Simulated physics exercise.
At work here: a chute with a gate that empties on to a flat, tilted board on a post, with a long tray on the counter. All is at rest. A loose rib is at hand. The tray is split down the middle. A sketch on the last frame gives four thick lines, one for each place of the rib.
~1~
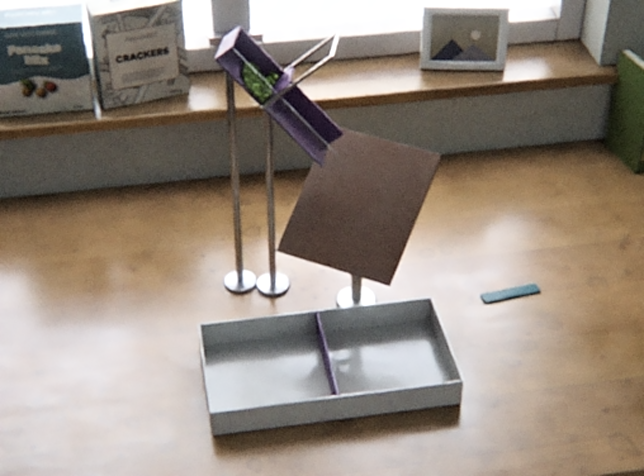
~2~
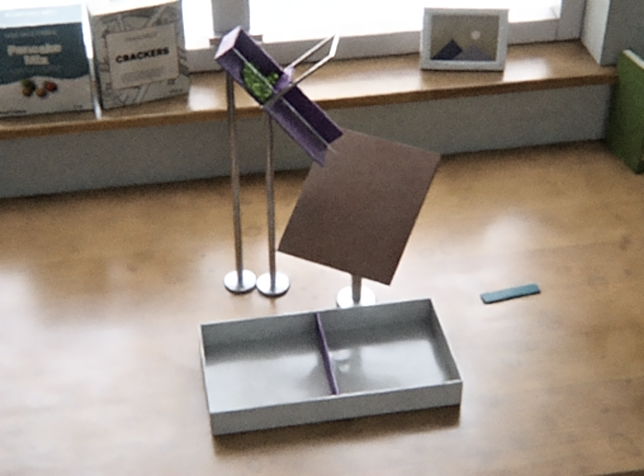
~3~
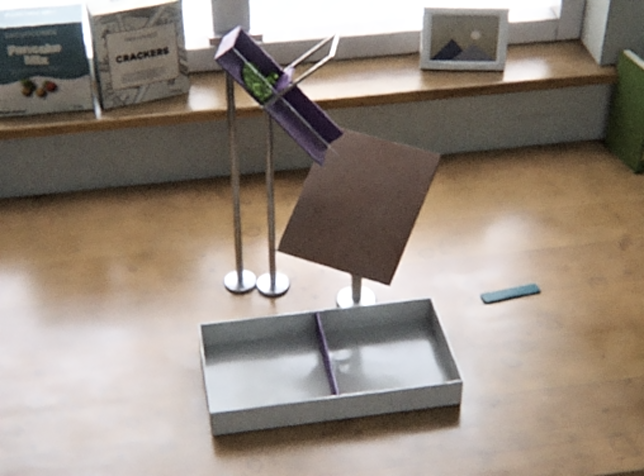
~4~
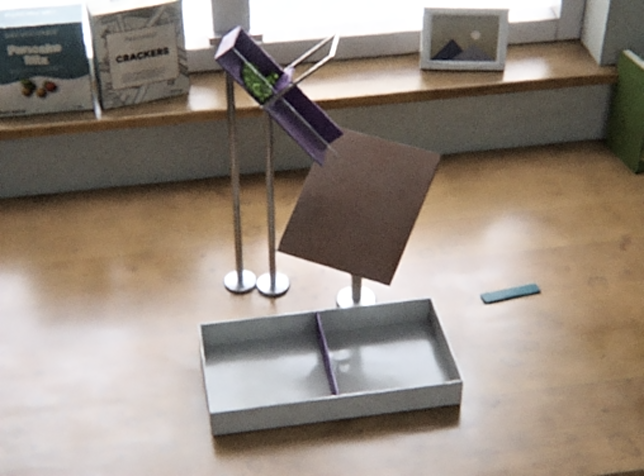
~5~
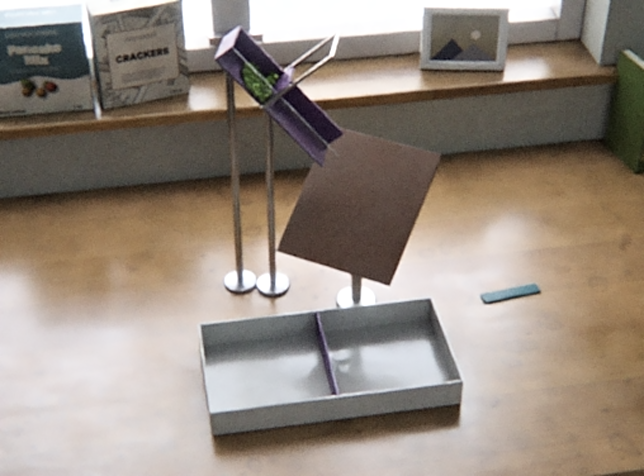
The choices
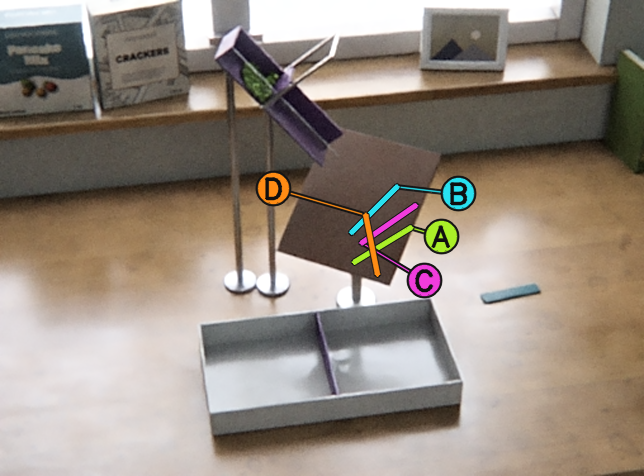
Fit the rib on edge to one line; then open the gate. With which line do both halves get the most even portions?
Choose D.
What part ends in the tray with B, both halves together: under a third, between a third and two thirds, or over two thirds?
It is over two thirds.
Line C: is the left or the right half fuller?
Left.
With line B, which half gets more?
The left half.
On the marked copy, line A from (410, 227) to (354, 262); line B from (396, 186) to (351, 232); line C from (415, 205) to (361, 242); line D from (365, 215) to (377, 274).
With A, of what is caught, most in the left half, a small part in the right.
With B, of what is caught, nearly all in the left half, a stray few in the right.
With C, of what is caught, nearly all in the left half, a small part in the right.
With D, of what is caught, about a third in the left half, about two thirds in the right.
